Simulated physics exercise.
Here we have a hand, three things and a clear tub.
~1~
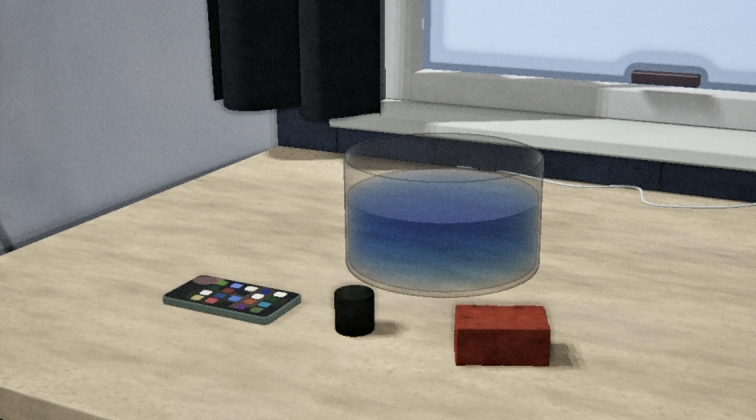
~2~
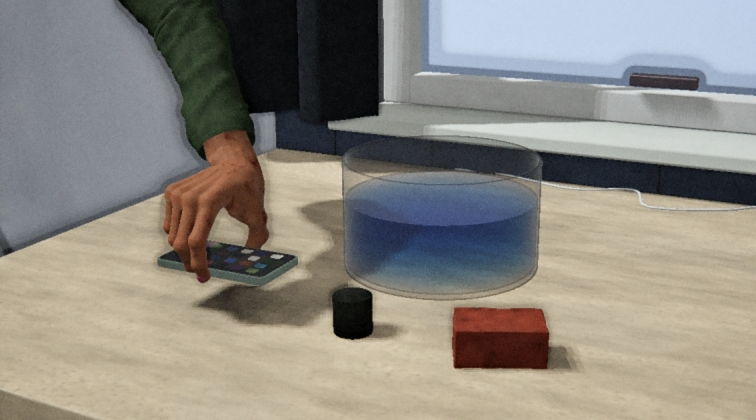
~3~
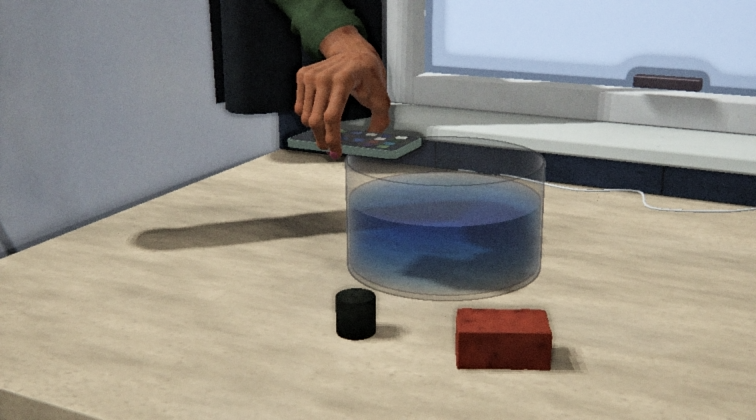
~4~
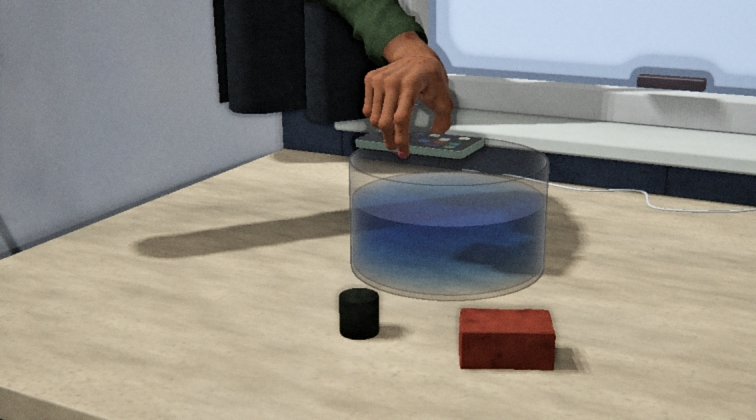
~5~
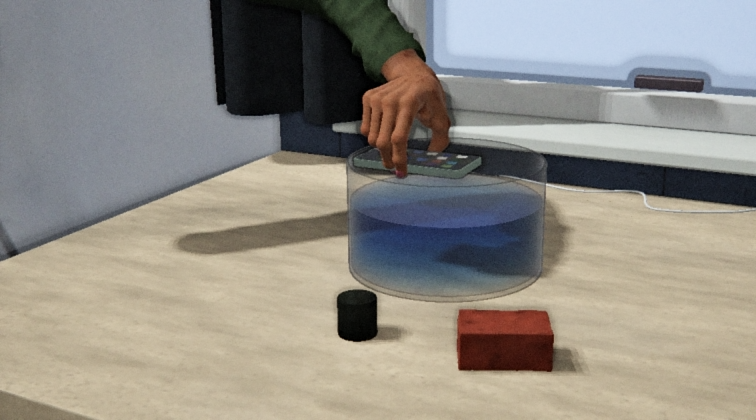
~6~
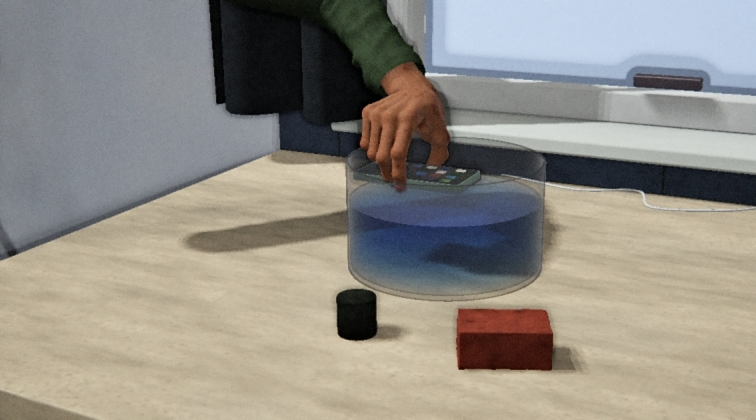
A hand in a dark green sleeve works over a pale wooden table by a window with a black curtain, seen from slightly above by a nearly still camera. On the table are a dark-edged phone at left, a small black cylinder, a red block at right, and a clear round tub of blue liquid behind. The hand lifts the phone, carries it right over the tub, and lowers it to just above the liquid.
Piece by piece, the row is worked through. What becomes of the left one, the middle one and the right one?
Left lies at the bottom - middle lies at the bottom - right lies at the bottom.
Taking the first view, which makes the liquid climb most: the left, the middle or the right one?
The far-right item.
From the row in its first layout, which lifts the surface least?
That would be the piece in the centre.
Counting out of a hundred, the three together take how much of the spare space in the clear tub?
I'd put it near 20 per cent.
Next, the phone sinks.
After that, the iron weight sinks.
Finally, the piece of brick sinks; afloat, none of them.
